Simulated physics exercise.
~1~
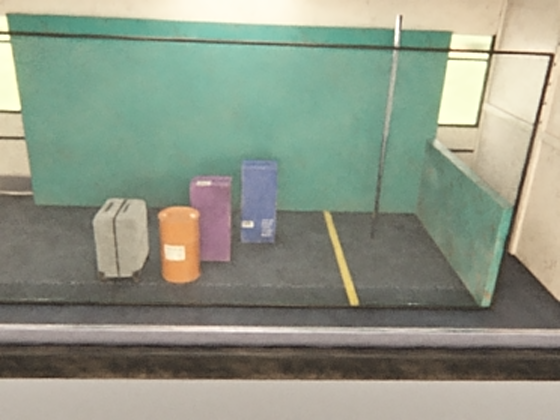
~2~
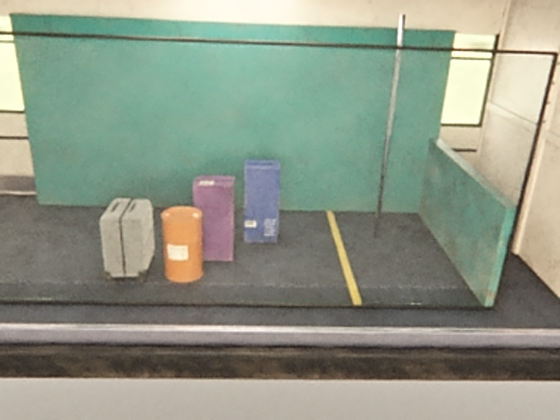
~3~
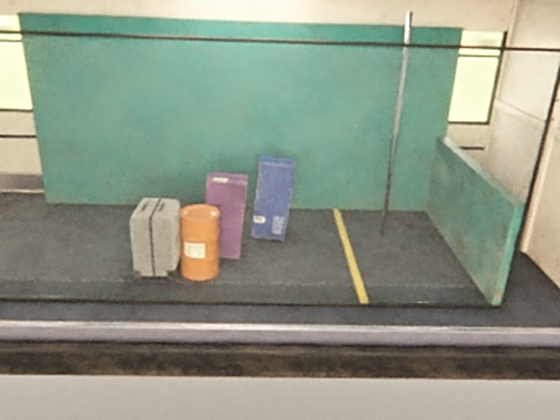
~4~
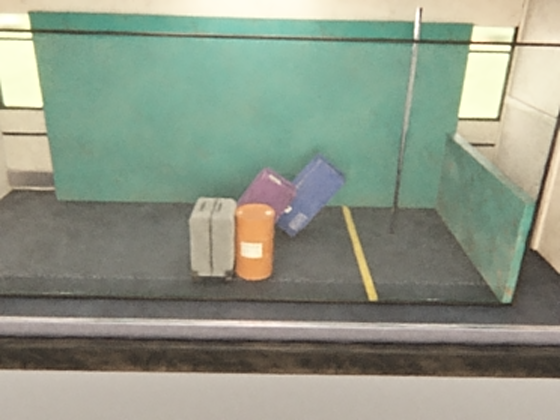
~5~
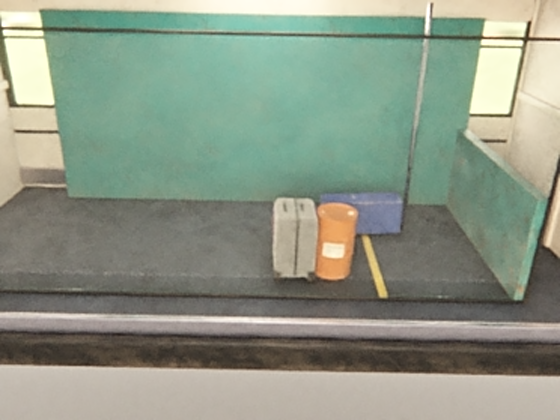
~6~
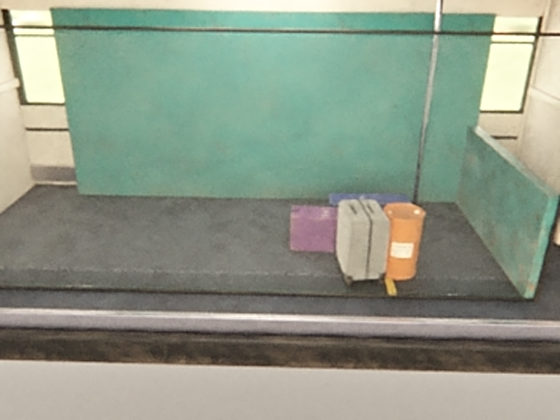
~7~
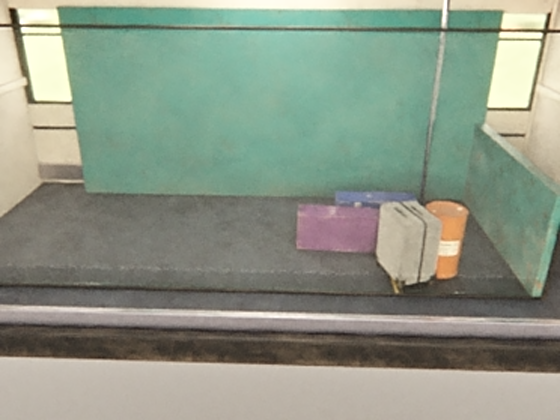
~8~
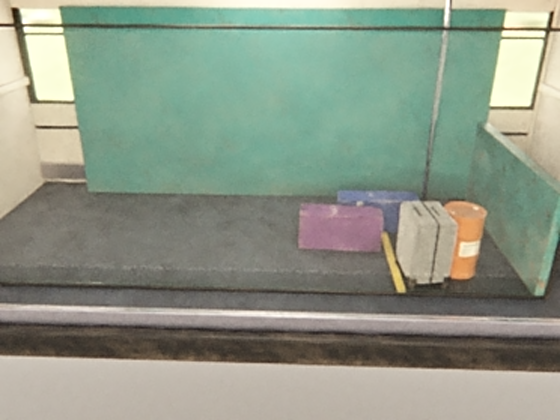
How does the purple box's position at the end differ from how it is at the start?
At the start the purple box stands upright, but by the end it is lying on its side on the floor of the bay.
